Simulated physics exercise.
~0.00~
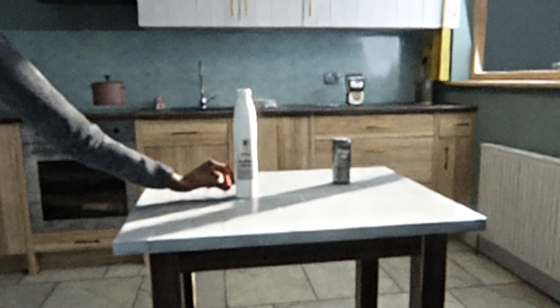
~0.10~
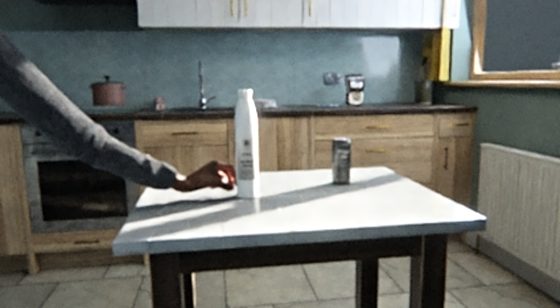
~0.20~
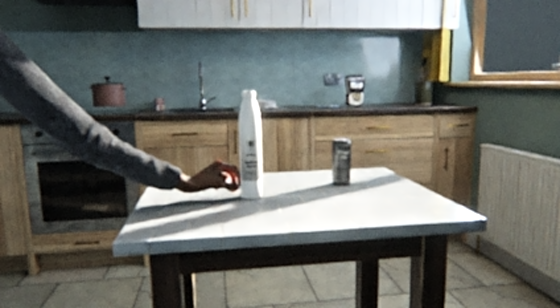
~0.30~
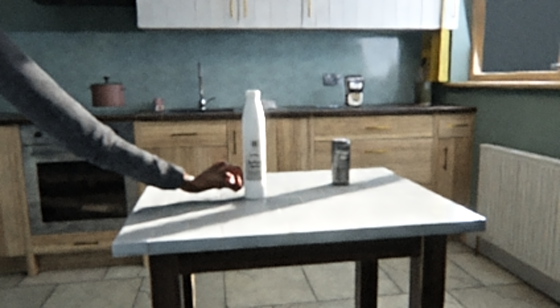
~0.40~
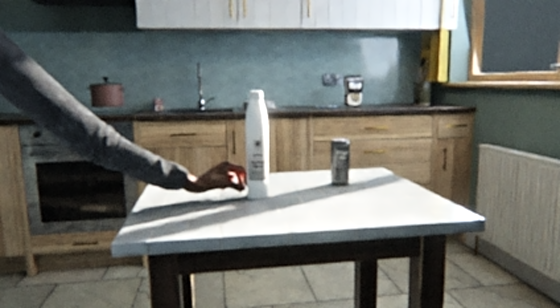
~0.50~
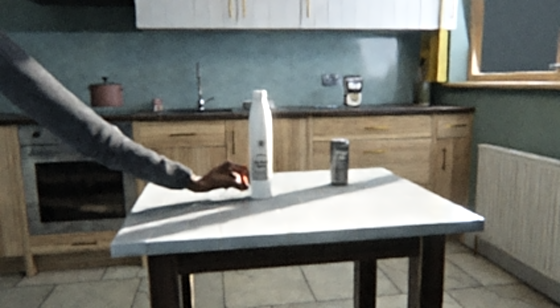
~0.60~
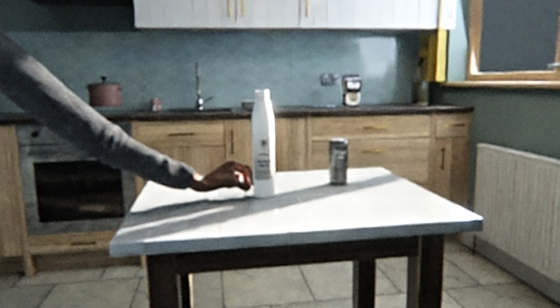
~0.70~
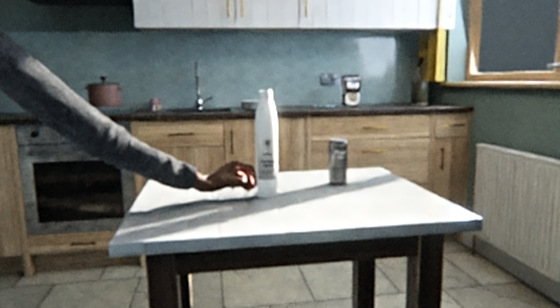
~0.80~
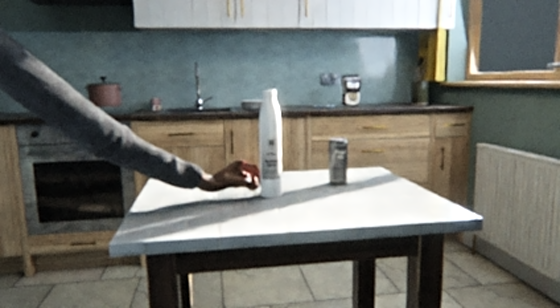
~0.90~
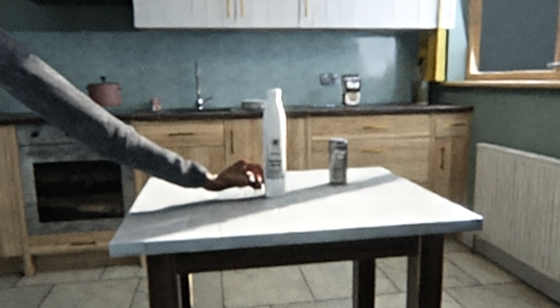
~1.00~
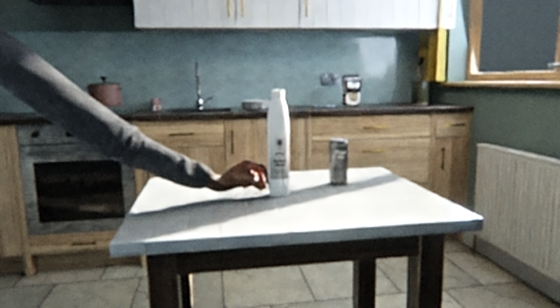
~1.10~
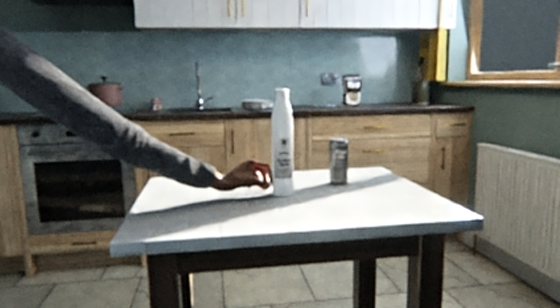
In a kitchen, a hand slowly pushes an upright white bottle right toward a grey can.
